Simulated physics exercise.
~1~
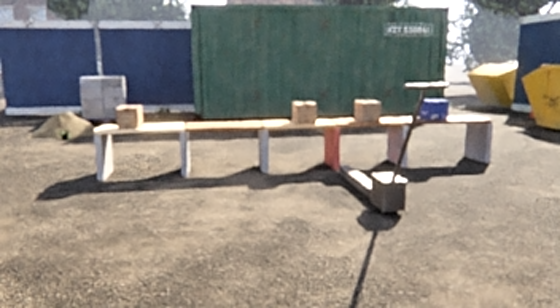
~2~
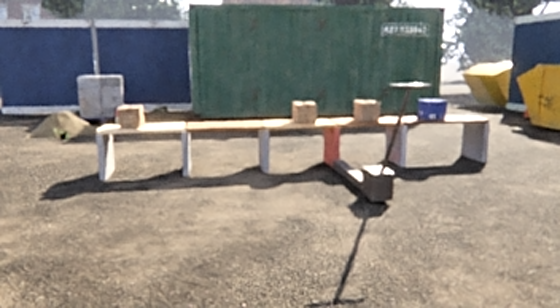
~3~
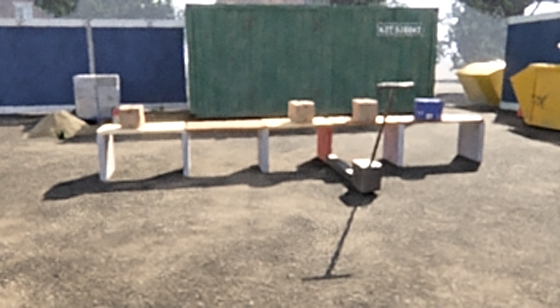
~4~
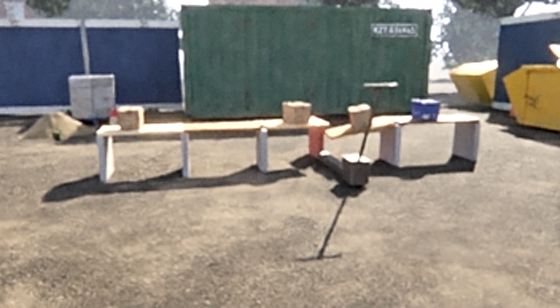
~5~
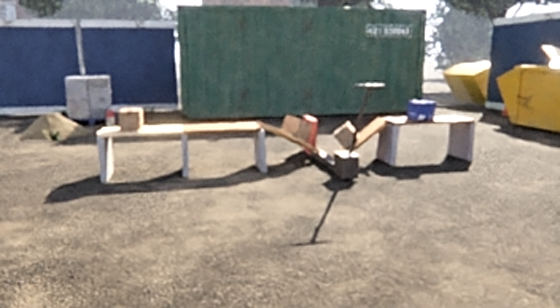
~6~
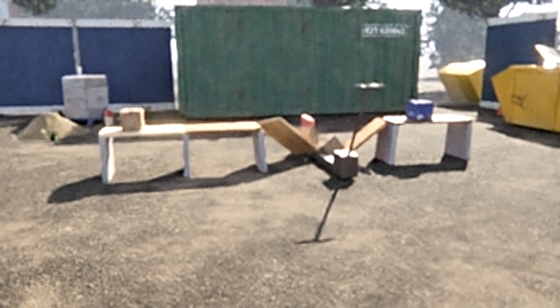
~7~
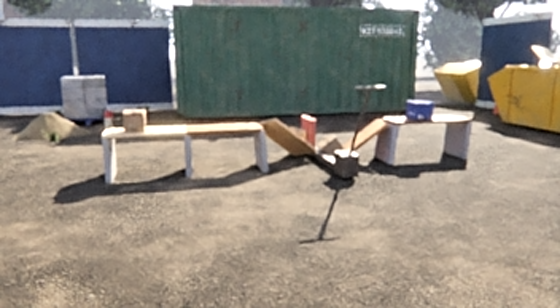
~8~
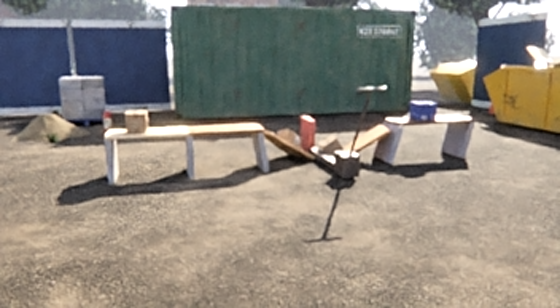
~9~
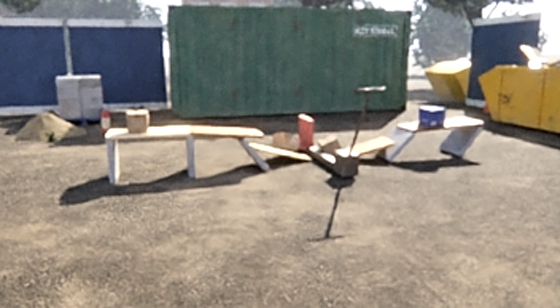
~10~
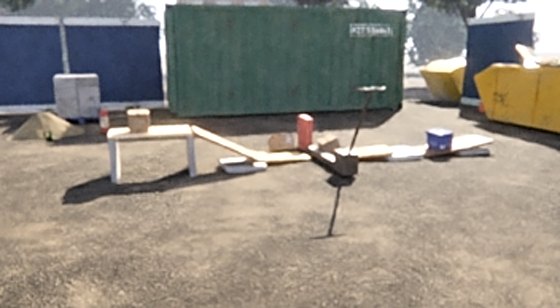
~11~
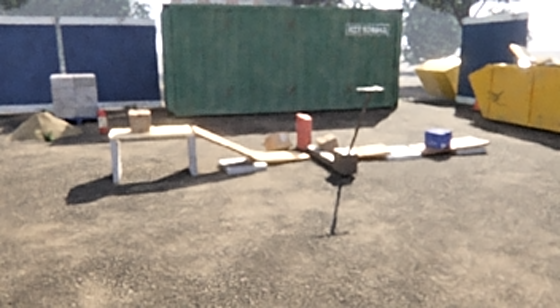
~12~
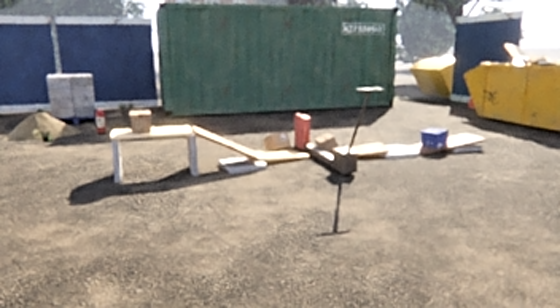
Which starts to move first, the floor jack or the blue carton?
The floor jack moves first, sliding in toward the red upright. The blue carton only shifts and drops later, when the right end of the row gives way.
In a yard, a jack dislodges a red upright and boards collapse, sparing the left end.
